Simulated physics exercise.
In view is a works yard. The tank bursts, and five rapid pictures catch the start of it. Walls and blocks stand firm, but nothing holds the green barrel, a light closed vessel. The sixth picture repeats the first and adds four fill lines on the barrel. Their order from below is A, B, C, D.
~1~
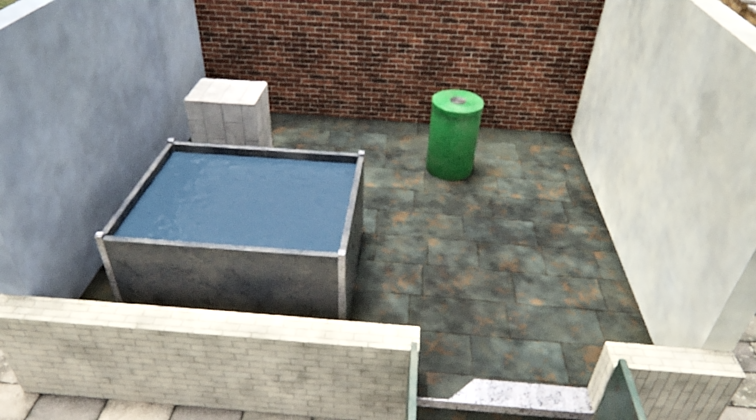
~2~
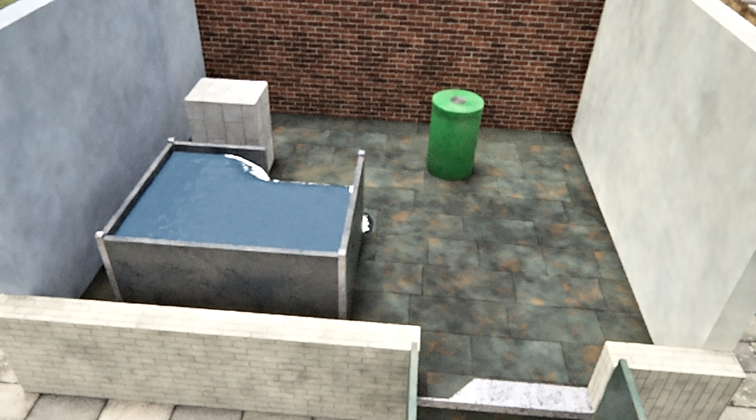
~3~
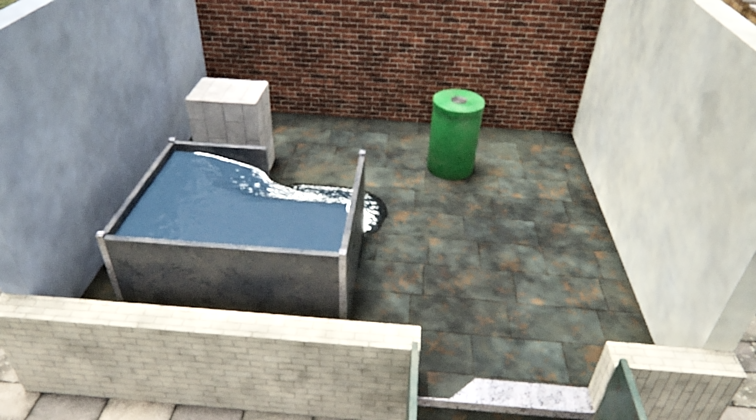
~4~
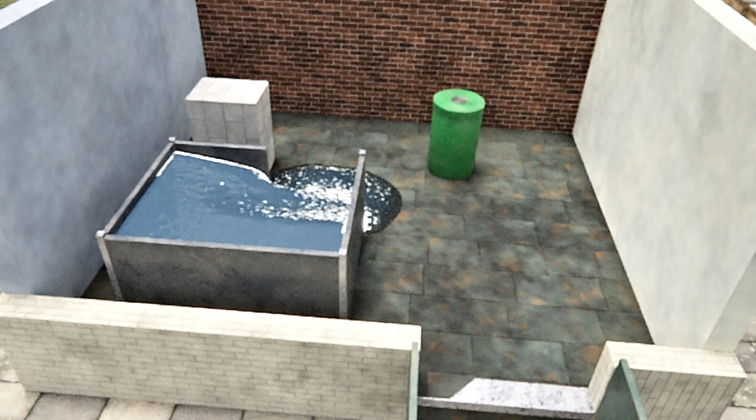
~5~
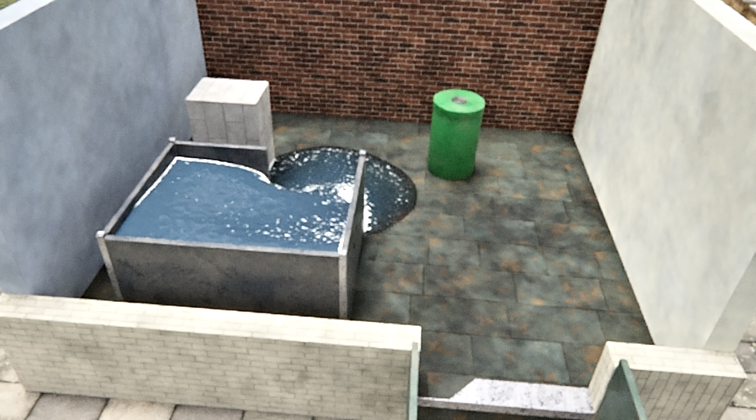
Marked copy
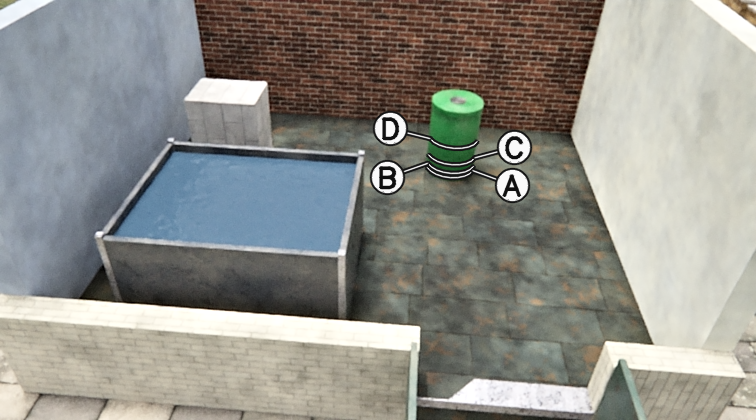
Water burst out through the far right corner of a full tank in a walled yard and spread across the paving in a widening pool towards a green barrel, which stayed still.
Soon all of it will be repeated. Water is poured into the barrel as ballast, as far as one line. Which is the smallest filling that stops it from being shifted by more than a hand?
Use mark D.
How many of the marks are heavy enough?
One of them.
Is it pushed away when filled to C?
Yes.
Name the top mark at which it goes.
Mark C.
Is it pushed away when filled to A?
Yes, it does.
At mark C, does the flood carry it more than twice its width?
No.
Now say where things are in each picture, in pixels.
Lid of the green barrel at (457, 101); tank full, its middle at (246, 199); open gate at (511, 339).
Water covers 2 % of the ground, mostly out of sight from here.
Water covers 5 % of the ground, mostly out of sight from here.
Water covers 9 % of the ground and is seen nearest the barrel at (384, 189).
Lid of the green barrel at (458, 100); water covers 13 % of the ground and is seen nearest the barrel at (401, 177).
On the marked copy, A at (450, 177); B at (450, 173); C at (452, 164); D at (454, 148); from the bottom up A, B, C, D.
If A is chosen, it is pushed about 4 times its own width away.
If B is chosen, it is washed out through the gate.
If C is chosen, it is pushed about its own width away.
If D is chosen, it does not move.
